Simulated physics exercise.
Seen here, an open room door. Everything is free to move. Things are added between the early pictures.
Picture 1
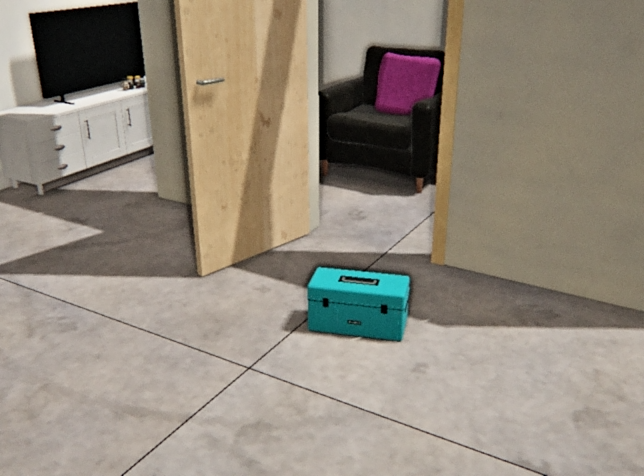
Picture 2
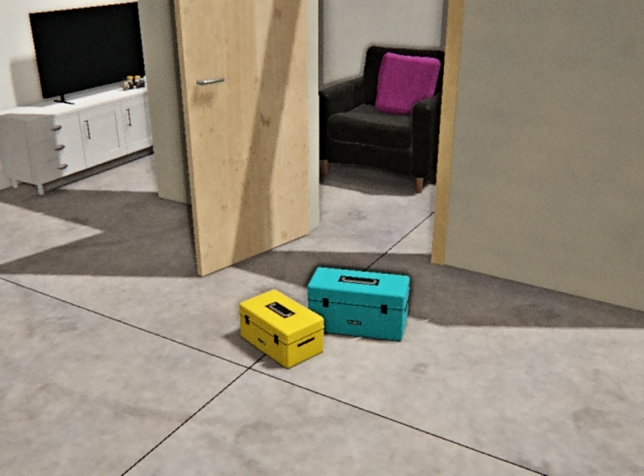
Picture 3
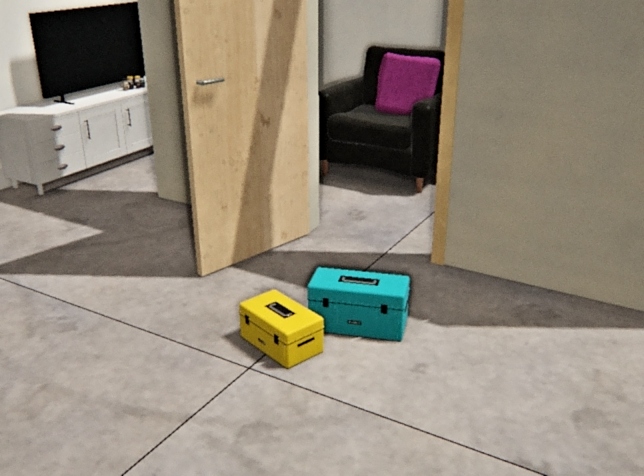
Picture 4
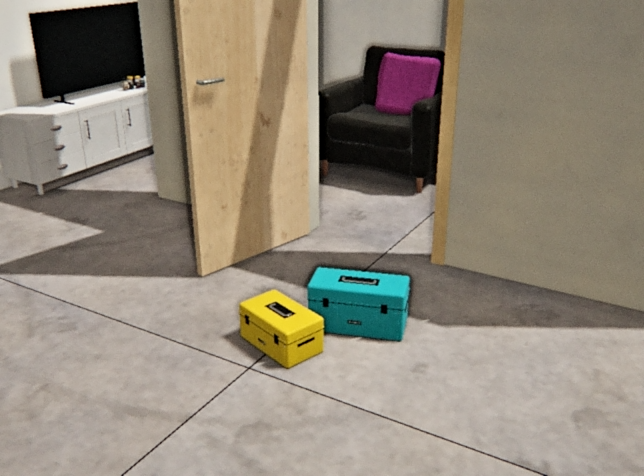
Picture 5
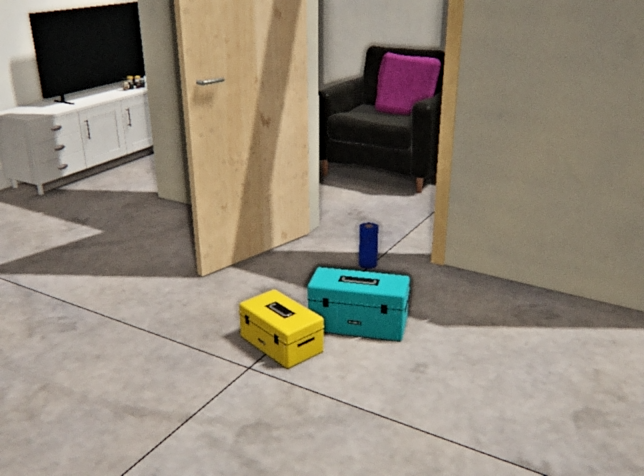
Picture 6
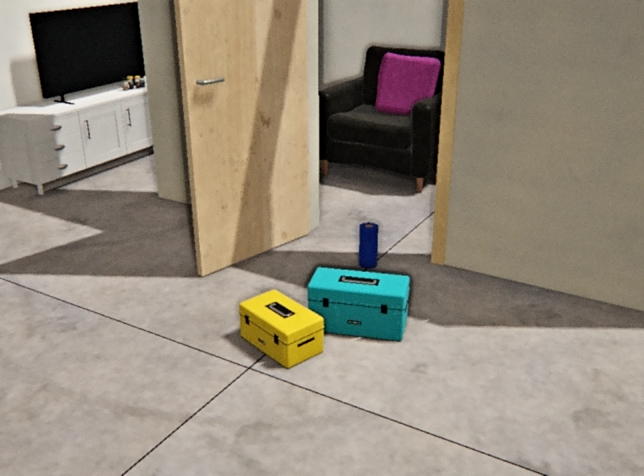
In a room with a wide-open wooden door, a turquoise toolbox sat on the floor; a yellow toolbox appeared to its left, then a blue roll appeared behind them, and nothing else moved.
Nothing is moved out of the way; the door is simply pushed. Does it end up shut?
Outcome: The door shuts.
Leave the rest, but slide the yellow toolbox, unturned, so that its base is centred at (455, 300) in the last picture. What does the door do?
Then it shuts.
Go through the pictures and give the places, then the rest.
Door wide open and still; turquoise toolbox (359, 304), in the first frame.
Door wide open and still; turquoise toolbox (359, 304); yellow toolbox (281, 327), in the second frame.
Door wide open and still; turquoise toolbox (359, 304); yellow toolbox (281, 327), in the third frame.
Door wide open and still; turquoise toolbox (359, 304); yellow toolbox (281, 327), in the fourth frame.
Door wide open and still; turquoise toolbox (359, 304); yellow toolbox (281, 327), in the fifth frame.
Door wide open and still; blue roll (368, 245); turquoise toolbox (359, 304), in the sixth frame.
Then, 1.10 s after the last picture, door at 71°.
Then, 2.00 s after the last picture, door at 24°; blue roll slid a little near (374, 244).
Then, 2.30 s after the last picture, door at 8°; blue roll slid well along near (393, 237).
At rest, door at 0°; moved from the start, blue roll; the other 2 in place. Seen from the same camera at the end, blue roll near (404, 230).
